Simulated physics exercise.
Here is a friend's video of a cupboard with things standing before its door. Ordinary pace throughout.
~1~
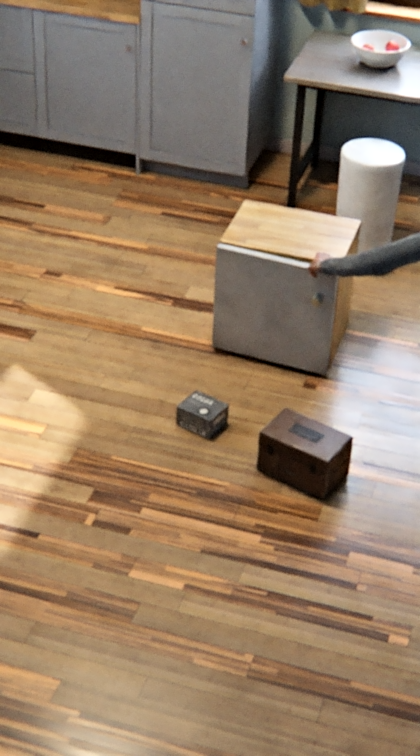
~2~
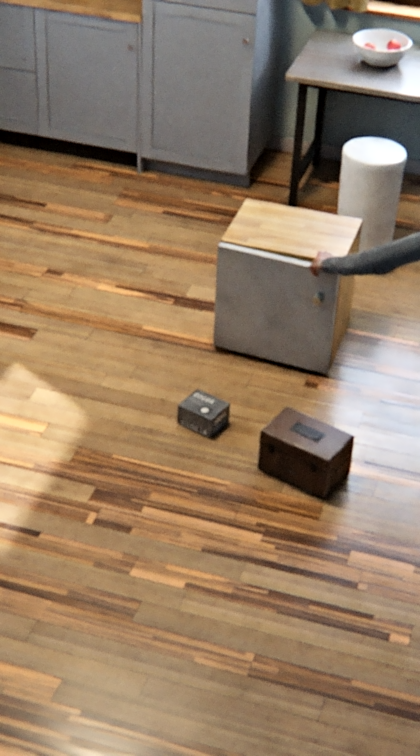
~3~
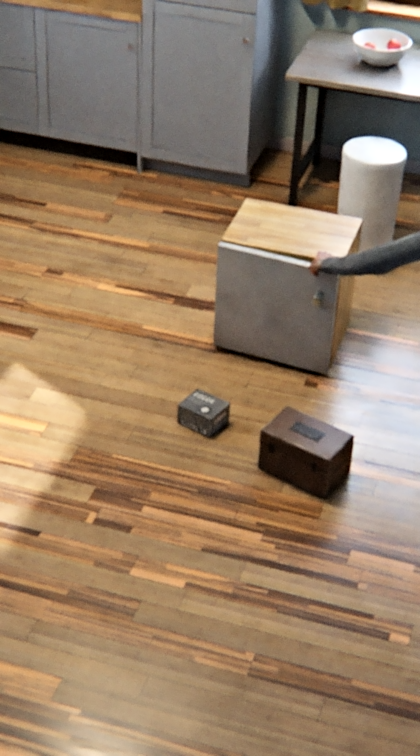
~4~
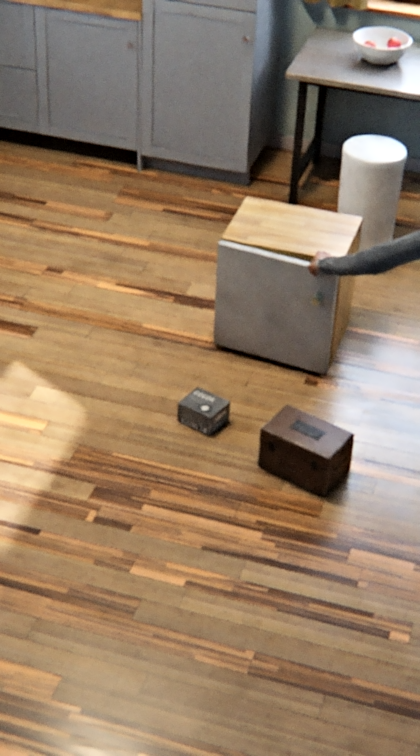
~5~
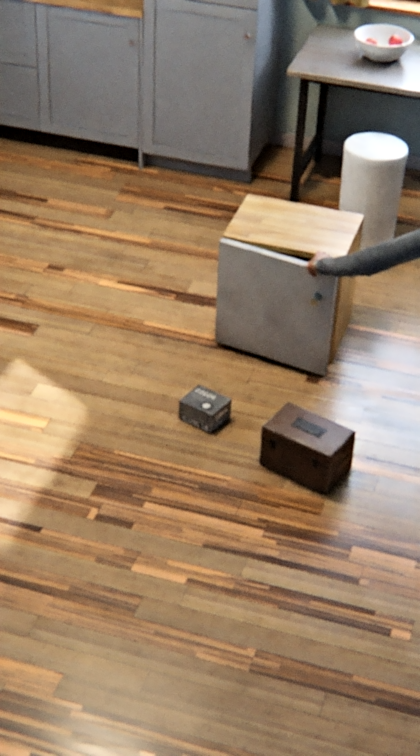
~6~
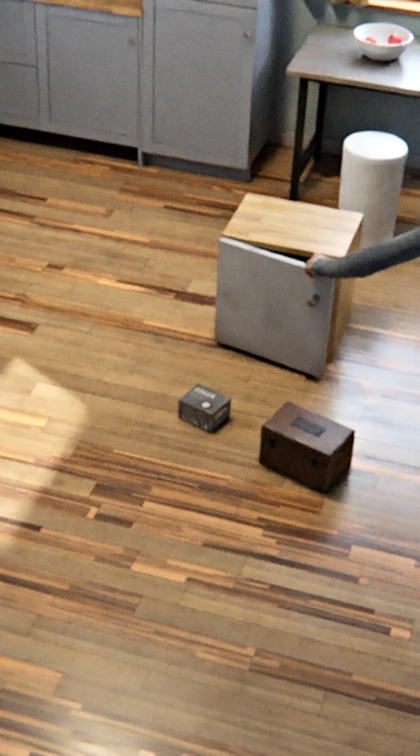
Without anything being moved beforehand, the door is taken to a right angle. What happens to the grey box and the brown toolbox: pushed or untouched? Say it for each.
Here the grey box gets shoved and the brown toolbox stays untouched.
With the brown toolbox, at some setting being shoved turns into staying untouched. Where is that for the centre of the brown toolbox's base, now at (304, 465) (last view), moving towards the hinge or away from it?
I'd put the tipping spot at around (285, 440).
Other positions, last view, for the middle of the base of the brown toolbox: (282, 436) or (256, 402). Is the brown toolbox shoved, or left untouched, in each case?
Well, it gets pushed the first time and gets pushed the second.
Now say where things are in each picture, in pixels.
In the first frame, door 4° open; grey box (203, 415); brown toolbox (304, 453); door (271, 313).
In the second frame, door 4° open; brown toolbox (306, 452); door (272, 312).
In the third frame, door 5° open; grey box (204, 413); door (272, 312).
In the fourth frame, door 6° open; brown toolbox (306, 450); door (272, 311).
In the fifth frame, door 10° open; grey box (205, 409); door (271, 310).
In the sixth frame, door 12° open; grey box (205, 408); brown toolbox (307, 446); door (270, 311).
Then, 1.72 s after the last picture, door 73° open; grey box moved a little near (188, 409); brown toolbox at rest near (307, 446).
Then, 2.02 s after the last picture, door 83° open; grey box moved about its own width near (166, 409); brown toolbox at rest near (307, 446).
At rest, the grey box is pushed along, near (153, 408); the brown toolbox remains where it is, near (307, 446).
